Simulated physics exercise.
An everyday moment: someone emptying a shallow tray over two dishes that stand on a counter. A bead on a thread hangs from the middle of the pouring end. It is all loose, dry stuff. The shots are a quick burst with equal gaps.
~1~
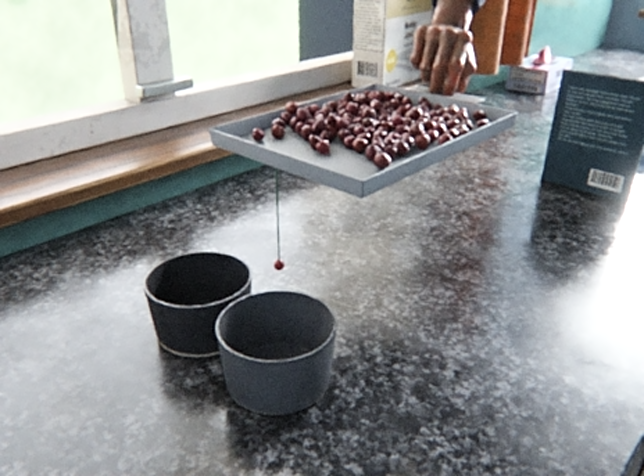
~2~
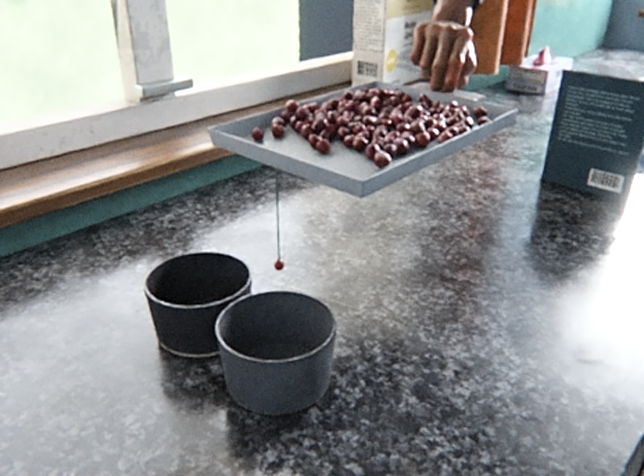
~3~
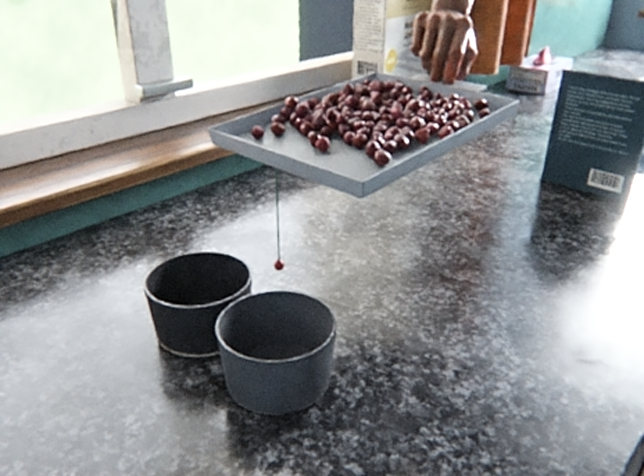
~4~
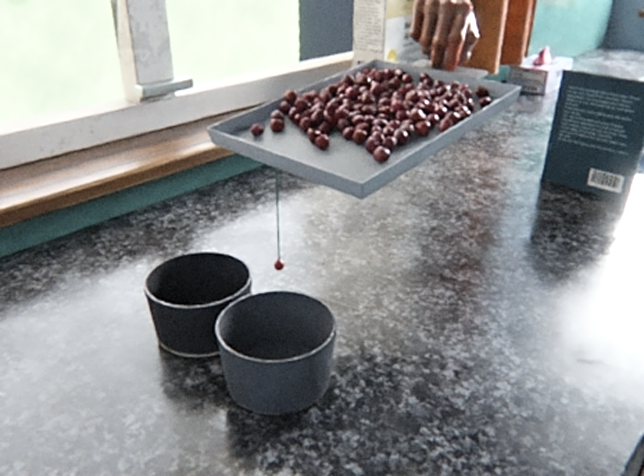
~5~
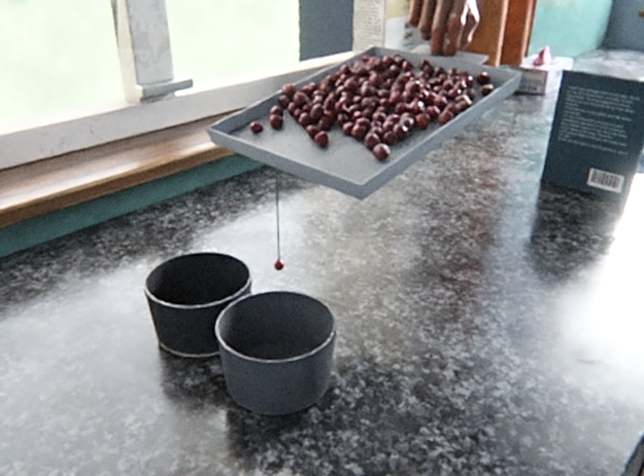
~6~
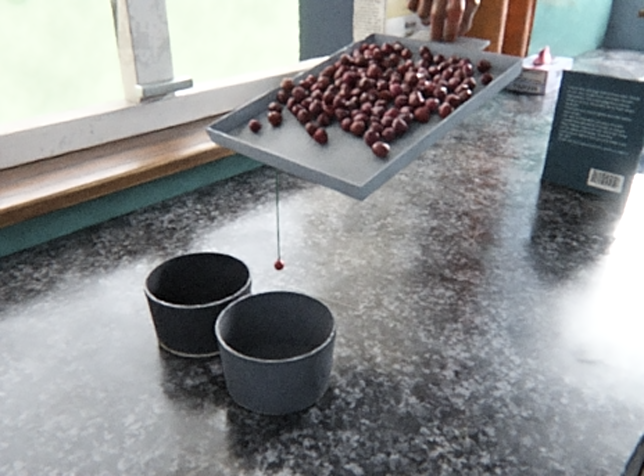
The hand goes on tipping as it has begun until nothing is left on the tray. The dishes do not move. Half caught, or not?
The two hold over half of the load.
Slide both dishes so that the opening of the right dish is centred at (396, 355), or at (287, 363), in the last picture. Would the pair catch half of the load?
One: Less than half. Two: Over half.
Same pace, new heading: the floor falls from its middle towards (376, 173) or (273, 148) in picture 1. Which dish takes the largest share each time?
First the right-hand dish, then the dish on the left.
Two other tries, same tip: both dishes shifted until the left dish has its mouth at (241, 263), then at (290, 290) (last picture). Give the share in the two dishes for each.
The first gives 20 %, the second 20 %.
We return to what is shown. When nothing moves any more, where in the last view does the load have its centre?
Roughly at (262, 364).
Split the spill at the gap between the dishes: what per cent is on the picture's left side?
Close to 70 per cent.
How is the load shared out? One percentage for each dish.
Left dish: 30 %, right dish: 50 %.
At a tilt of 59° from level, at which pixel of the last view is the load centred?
Roughly at (311, 93).
Just after the last frame, tray tipped steeply; almost all on the tray; just a few in the right dish; just a few outside both; just a few in the air.
A moment on, tray tipped right over; almost all on the tray; just a few in the right dish; just a few in the left dish; just a few outside both; just a few in the air.
Further on, tray tipped past a quarter turn; roughly half in the right dish; roughly a quarter in the left dish; roughly a quarter outside both.
When it is over, tray tipped past a quarter turn; roughly half in the right dish; roughly a quarter in the left dish; roughly a quarter outside both.
